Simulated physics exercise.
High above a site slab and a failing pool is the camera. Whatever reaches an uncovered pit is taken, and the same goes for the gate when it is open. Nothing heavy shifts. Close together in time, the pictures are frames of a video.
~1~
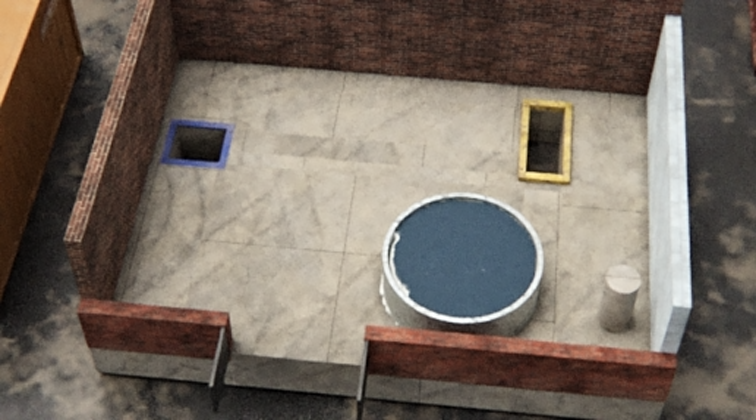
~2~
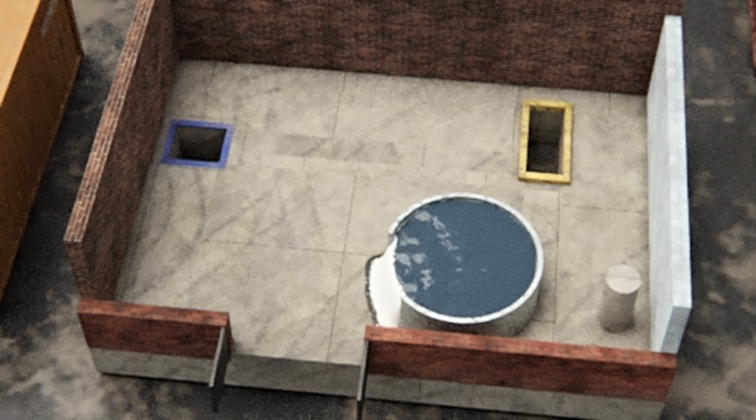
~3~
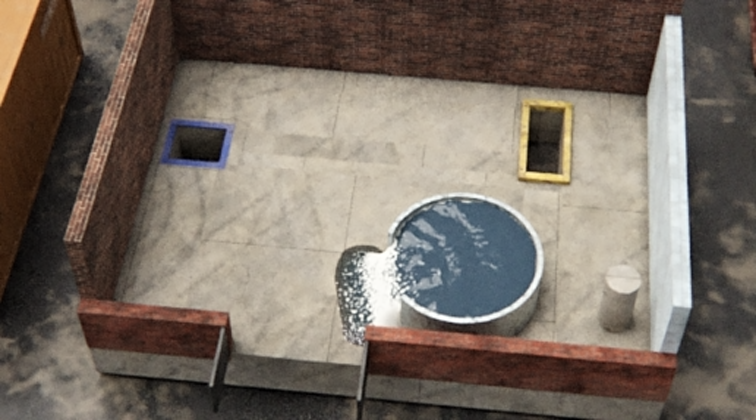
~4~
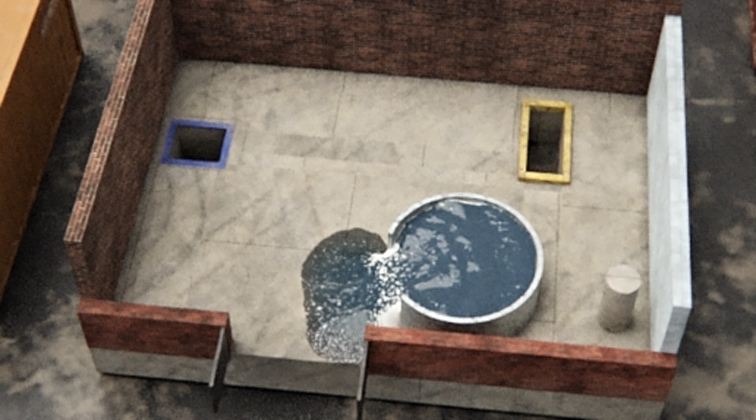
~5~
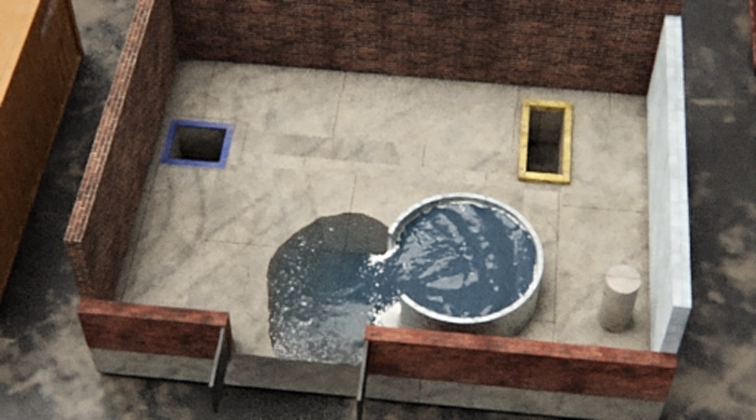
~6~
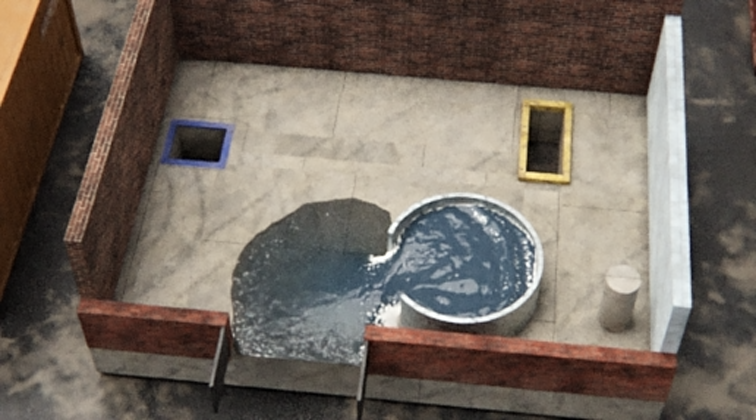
The clip opens on a high view of a round tank of still blue water inside a brick-walled slab with blue-framed and yellow-framed openings. Water bursts from the tank's left side, then spreads leftward across the pale floor in a widening puddle, reaching the gap in the front wall.
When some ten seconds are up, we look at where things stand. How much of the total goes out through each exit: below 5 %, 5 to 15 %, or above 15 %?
The gate is a major outlet here - beyond fifteen per cent; the blue pit is a major outlet here - beyond fifteen per cent; the yellow pit is a minor outlet here - below five per cent.
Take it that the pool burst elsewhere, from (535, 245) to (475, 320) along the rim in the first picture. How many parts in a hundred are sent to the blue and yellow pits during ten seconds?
Estimates in per cent: Blue 4, yellow 12.
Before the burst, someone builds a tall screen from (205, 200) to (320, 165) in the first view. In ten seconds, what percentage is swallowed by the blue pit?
Share, blue pit - 20 in a hundred.
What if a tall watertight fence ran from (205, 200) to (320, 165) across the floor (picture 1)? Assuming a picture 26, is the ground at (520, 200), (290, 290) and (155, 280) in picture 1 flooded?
In that order, I'd expect them to be kept clear of the flood, reached by the flood and reached by the flood.
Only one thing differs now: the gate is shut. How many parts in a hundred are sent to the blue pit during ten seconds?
The blue pit gets 40 per cent.
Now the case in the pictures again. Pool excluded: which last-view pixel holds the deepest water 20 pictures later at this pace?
About (165, 333).
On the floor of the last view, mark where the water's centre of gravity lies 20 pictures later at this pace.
The balance point is around (322, 268).
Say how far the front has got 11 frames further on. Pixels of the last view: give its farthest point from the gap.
Roughly (154, 155).
A moment on, water covers 30 % of the floor; the gate 5 %, the blue pit 0 %, the yellow pit 0 %.
Next, water covers 35 % of the floor; the gate 12 %, the blue pit 0 %, the yellow pit 0 %.
Then, water covers 35 % of the floor; the gate 18 %, the blue pit 6 %, the yellow pit 0 %.
Later, water covers 50 % of the floor; the gate 25 %, the blue pit 17 %, the yellow pit 0 %.
In the end, water covers 65 % of the floor; the gate 30 %, the blue pit 26 %, the yellow pit 0 %.
